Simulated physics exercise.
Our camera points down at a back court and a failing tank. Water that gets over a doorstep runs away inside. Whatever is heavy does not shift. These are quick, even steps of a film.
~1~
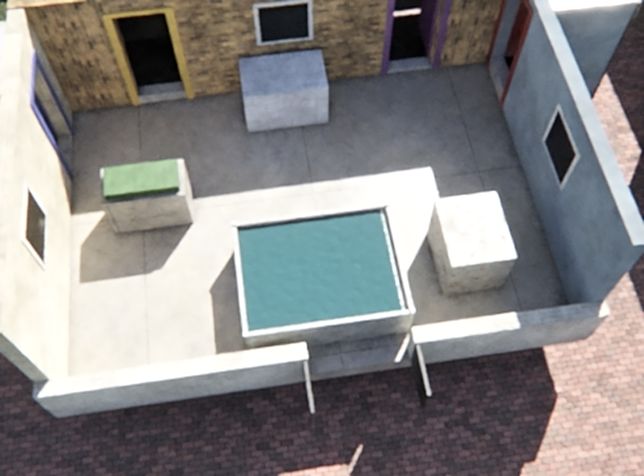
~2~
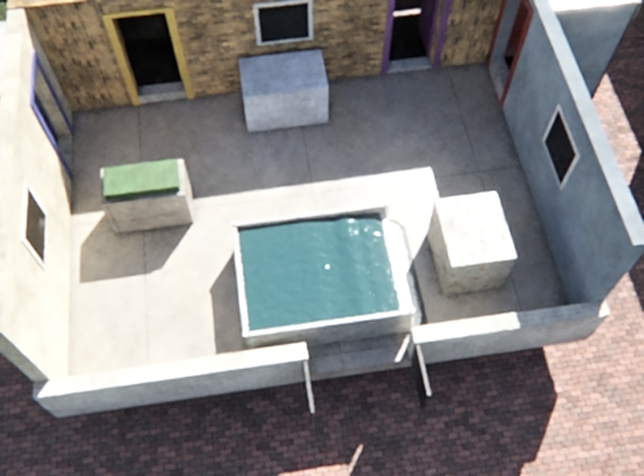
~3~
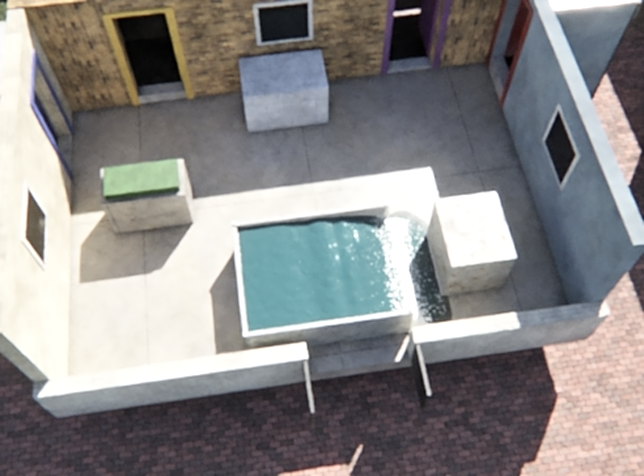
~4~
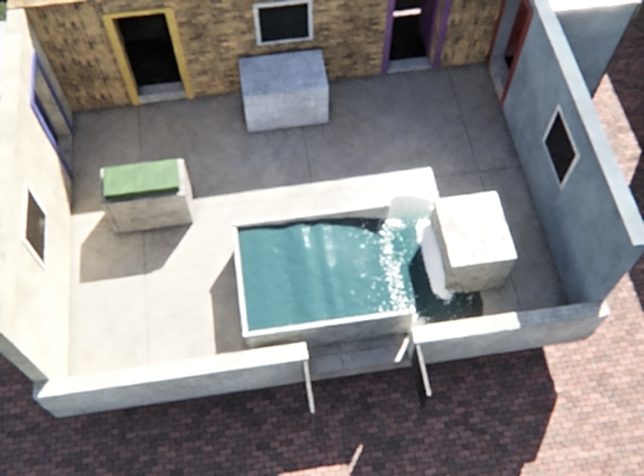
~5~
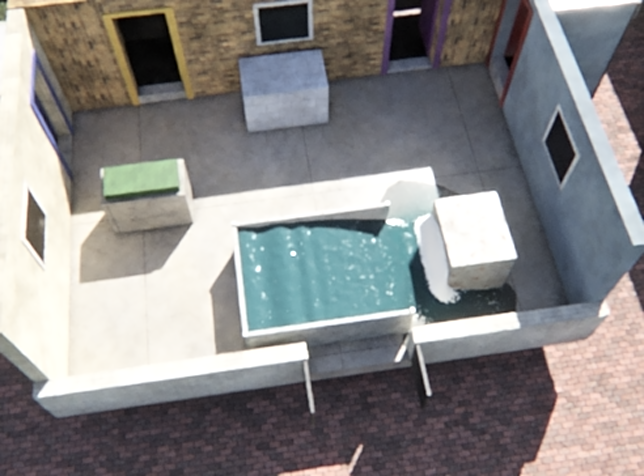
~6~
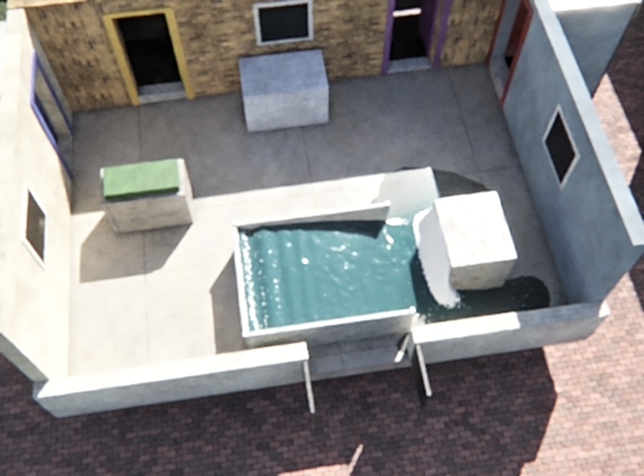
We see a walled courtyard from above with a pool-like tank, whose still blue-green water ripples and pours out at its right side, spreading around the white block beside it and darkening the paving toward the right wall.
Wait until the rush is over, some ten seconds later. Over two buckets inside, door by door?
Door by door: The purple door over; the yellow door not over; the red door not over; the blue door not over.
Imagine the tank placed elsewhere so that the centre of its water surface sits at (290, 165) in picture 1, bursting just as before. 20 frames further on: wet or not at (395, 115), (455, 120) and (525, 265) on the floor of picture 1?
As listed: Reached, reached, reached.
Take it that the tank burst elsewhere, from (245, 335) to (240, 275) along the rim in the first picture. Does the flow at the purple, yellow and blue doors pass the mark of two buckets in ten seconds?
Here's how it goes: The purple door never reaches it, while the yellow door never reaches it and the blue door gets beyond the mark.
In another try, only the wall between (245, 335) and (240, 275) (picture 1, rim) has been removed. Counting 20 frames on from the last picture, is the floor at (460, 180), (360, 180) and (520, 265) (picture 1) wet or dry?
The first spot is spared, the second spared and the third spared.
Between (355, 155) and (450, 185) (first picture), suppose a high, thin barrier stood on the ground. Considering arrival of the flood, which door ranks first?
First comes the red door.
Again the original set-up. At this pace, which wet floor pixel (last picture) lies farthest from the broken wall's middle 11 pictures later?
The farthest wet spot is near (482, 67).
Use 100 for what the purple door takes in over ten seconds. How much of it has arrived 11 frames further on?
Close to 0 percent.
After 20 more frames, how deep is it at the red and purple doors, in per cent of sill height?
Some 70 percent, then some 350 percent.
A moment on, water covers 25 % of the floor; the purple door not reached, the yellow door not reached, the red door not reached, the blue door not reached.
Next, water covers 45 % of the floor; the purple door wet at the sill, nothing in, the yellow door not reached, the red door wet at the sill, nothing in, the blue door not reached.
Then, water covers 45 % of the floor; the purple door over two buckets in, the yellow door not reached, the red door wet at the sill, nothing in, the blue door not reached.
Later, water covers 60 % of the floor; the purple door far over two buckets in, the yellow door wet at the sill, nothing in, the red door wet at the sill, nothing in, the blue door not reached.
In the end, water covers 85 % of the floor; the purple door far over two buckets in, the yellow door wet at the sill, nothing in, the red door wet at the sill, nothing in, the blue door under two buckets in.
